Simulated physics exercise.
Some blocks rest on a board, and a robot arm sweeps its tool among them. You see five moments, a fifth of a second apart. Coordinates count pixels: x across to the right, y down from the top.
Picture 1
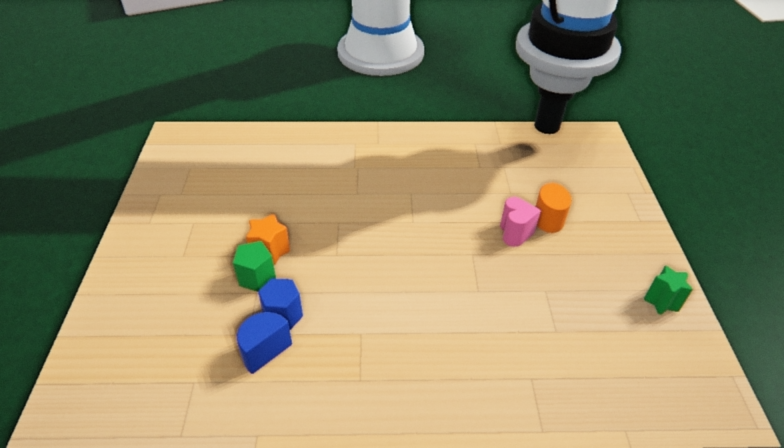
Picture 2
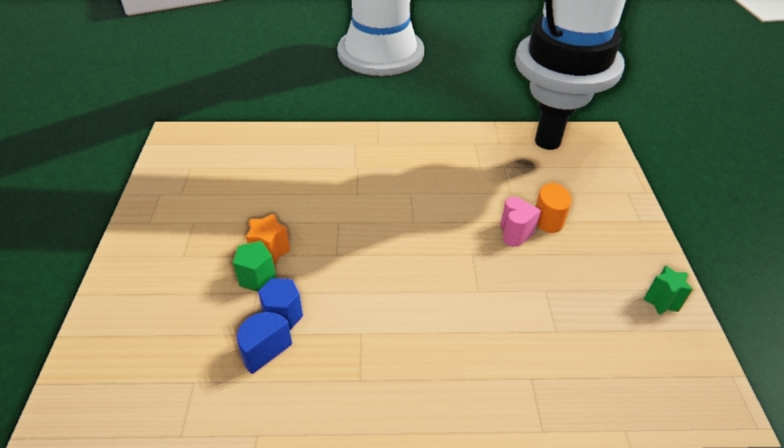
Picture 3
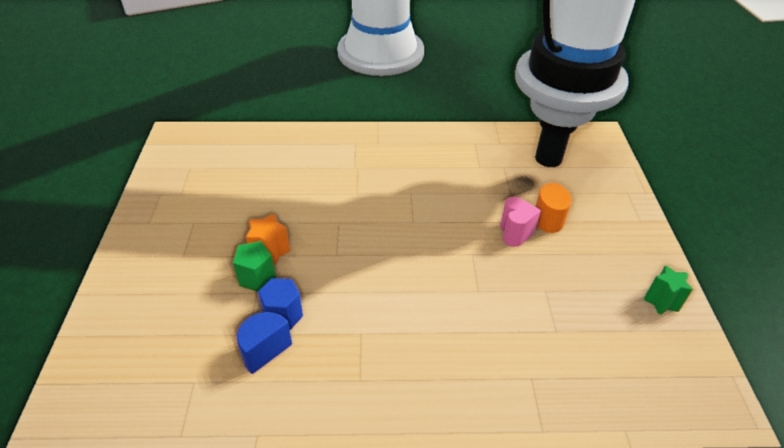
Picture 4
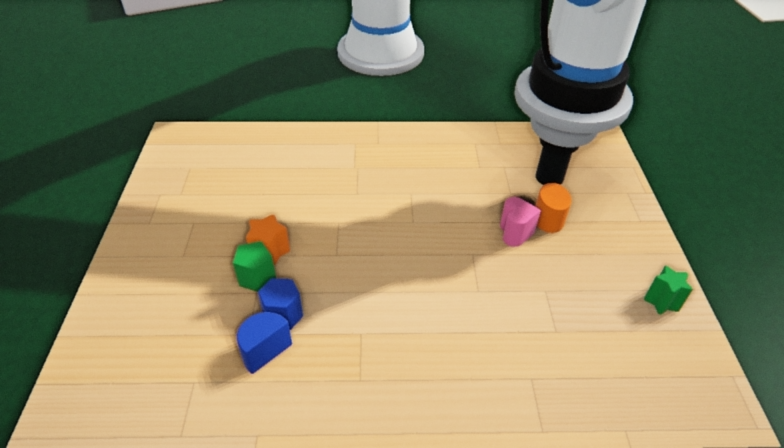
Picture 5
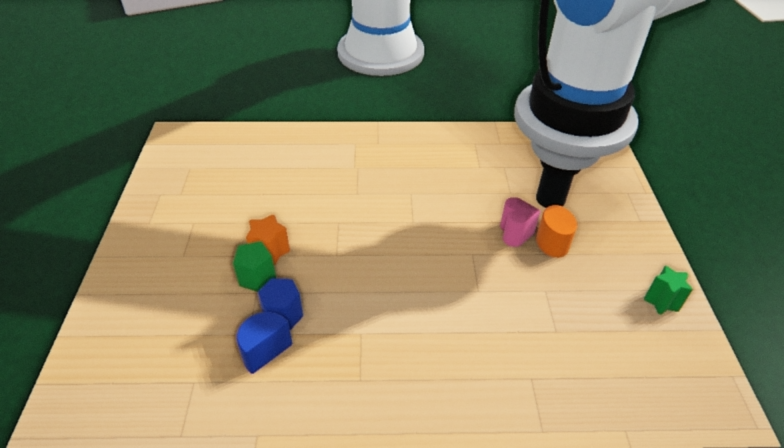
At first, a robot arm's black tool hovers at the far edge of a wooden board, behind a pink block and an orange one. The tool moves steadily toward the viewer while the blocks stay still, then nudges the orange block a little nearer, leaving the others in place.
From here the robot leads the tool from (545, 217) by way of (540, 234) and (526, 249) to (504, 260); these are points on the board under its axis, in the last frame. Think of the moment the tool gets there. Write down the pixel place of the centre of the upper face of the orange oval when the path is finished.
The centre of its top face lies at (561, 246).
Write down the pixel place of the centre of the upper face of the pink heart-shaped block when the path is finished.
My best guess is (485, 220).
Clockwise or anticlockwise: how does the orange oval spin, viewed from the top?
That block twists counter-clockwise.
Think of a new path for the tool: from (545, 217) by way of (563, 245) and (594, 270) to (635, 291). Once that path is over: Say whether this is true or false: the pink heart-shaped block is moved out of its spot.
My answer: False.
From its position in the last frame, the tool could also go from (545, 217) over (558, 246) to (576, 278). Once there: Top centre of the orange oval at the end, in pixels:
Its top face will be centred at roughly (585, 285).
What follows on the original path. Halfway along, tool at (538, 225); pink heart-shaped block at (509, 216), turned 55° clockwise; orange oval at (563, 243), turned 45° anticlockwise.
At the end, tool at (508, 242); pink heart-shaped block at (485, 220), turned 100° clockwise; orange oval at (561, 246), turned 60° anticlockwise.
